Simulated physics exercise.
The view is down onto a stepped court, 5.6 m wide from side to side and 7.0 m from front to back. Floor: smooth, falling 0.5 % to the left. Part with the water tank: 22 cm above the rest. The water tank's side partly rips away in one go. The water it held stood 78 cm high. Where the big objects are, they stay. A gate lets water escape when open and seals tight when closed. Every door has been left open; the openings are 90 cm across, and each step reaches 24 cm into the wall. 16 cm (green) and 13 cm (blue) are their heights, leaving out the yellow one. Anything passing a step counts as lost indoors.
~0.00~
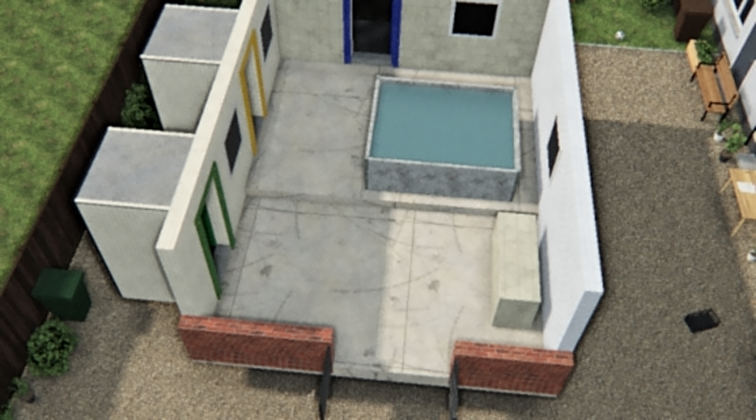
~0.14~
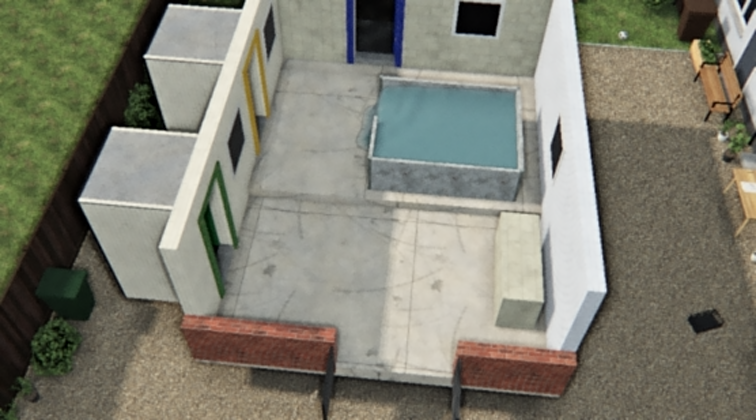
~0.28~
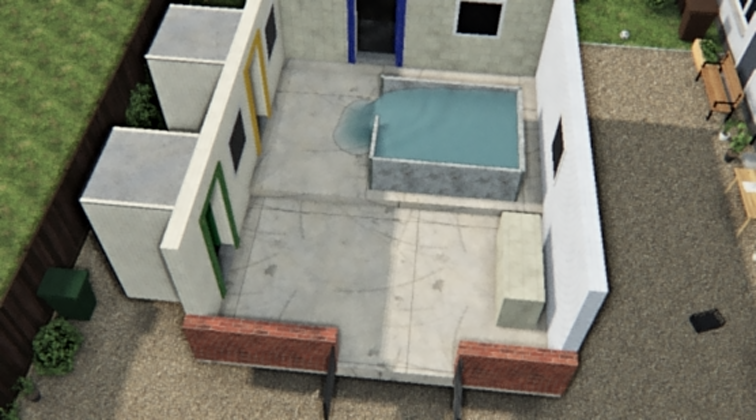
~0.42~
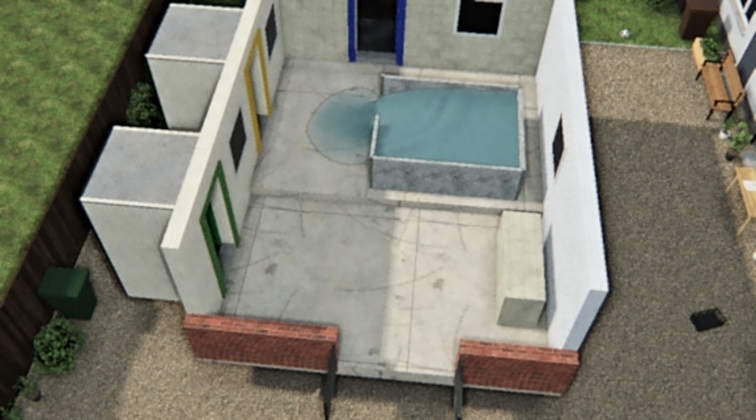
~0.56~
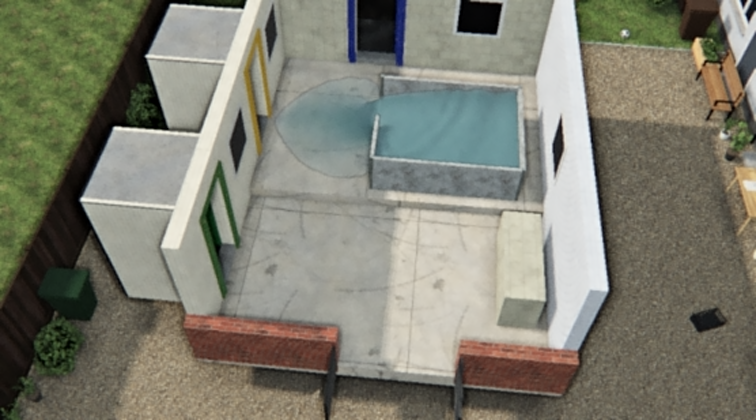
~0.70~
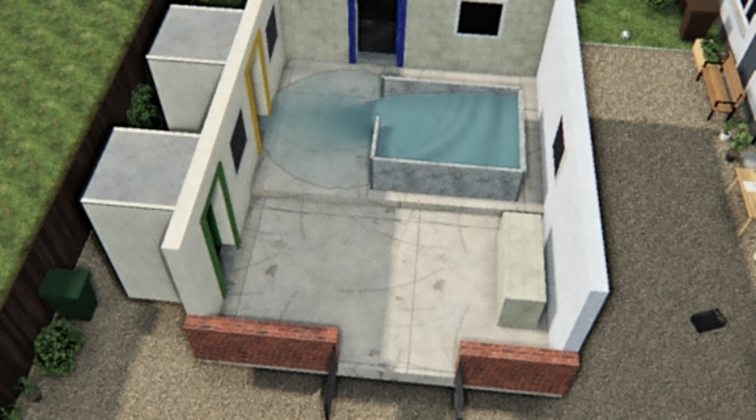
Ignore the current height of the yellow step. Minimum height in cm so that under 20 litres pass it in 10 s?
I would say 36 cm.
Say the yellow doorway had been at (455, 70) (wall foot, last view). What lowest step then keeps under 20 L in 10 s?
Close to 13.5 cm at the least.
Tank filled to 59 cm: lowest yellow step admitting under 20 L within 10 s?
Minimum height: Approx. 27 cm.
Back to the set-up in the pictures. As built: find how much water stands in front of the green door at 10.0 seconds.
The depth there is around 7.0 cm.
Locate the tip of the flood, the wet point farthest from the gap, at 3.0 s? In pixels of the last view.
Around (213, 341).
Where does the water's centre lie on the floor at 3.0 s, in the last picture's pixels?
At about (388, 140).
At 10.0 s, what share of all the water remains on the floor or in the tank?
About 78 %.
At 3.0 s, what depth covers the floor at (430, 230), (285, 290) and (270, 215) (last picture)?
Close to 0, 3 and 7 cm, one after the other.
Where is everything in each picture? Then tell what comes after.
Still water, 78 cm deep, in the water tank at (444, 125); the yellow door at (254, 98) is dry, in the first frame.
The gap is at (380, 117), the front 0.4 m out at (360, 143); the back of the water tank holds 78 cm, in the second frame.
The front is at (338, 139), 0.8 m from the gap at (381, 118); 1.0 m2 of floor is wet, 78 cm left at the back, in the third frame.
The gap is at (381, 119), the front 1.4 m out at (310, 129); the back of the water tank holds 78 cm, in the fourth frame.
Water pours out at (381, 119) and has run 2.1 m, to (279, 125); about 6 cm deep outside, 78 cm at the back, in the fifth frame.
The gap is at (382, 120), the front 2.5 m out at (261, 123); the back of the water tank holds 76 cm; water is at the yellow door at (259, 98), in the sixth frame.
After 1.4 s water covers 25 % of the floor, deepest (62 cm) near (285, 62); 23 cm at the yellow door, 92 litres in over its 8 cm step.
After 3.0 s water covers 40 % of the floor, deepest (40 cm) near (285, 62); 31 cm at the yellow door, 430 litres in over its 8 cm step.
After 10.0 s water covers 95 % of the floor, deepest (16 cm) near (279, 84); 14 cm at the yellow door, 872 litres in over its 8 cm step.
At the yellow door as built, the water arrived by 0.7 s and peaked near 36 cm at 2.2 s.
With a step of 33.5 cm, 39 litres would have come in within the 10 s; with 39 cm, 9 litres. So under 20 litres takes about 36 cm.
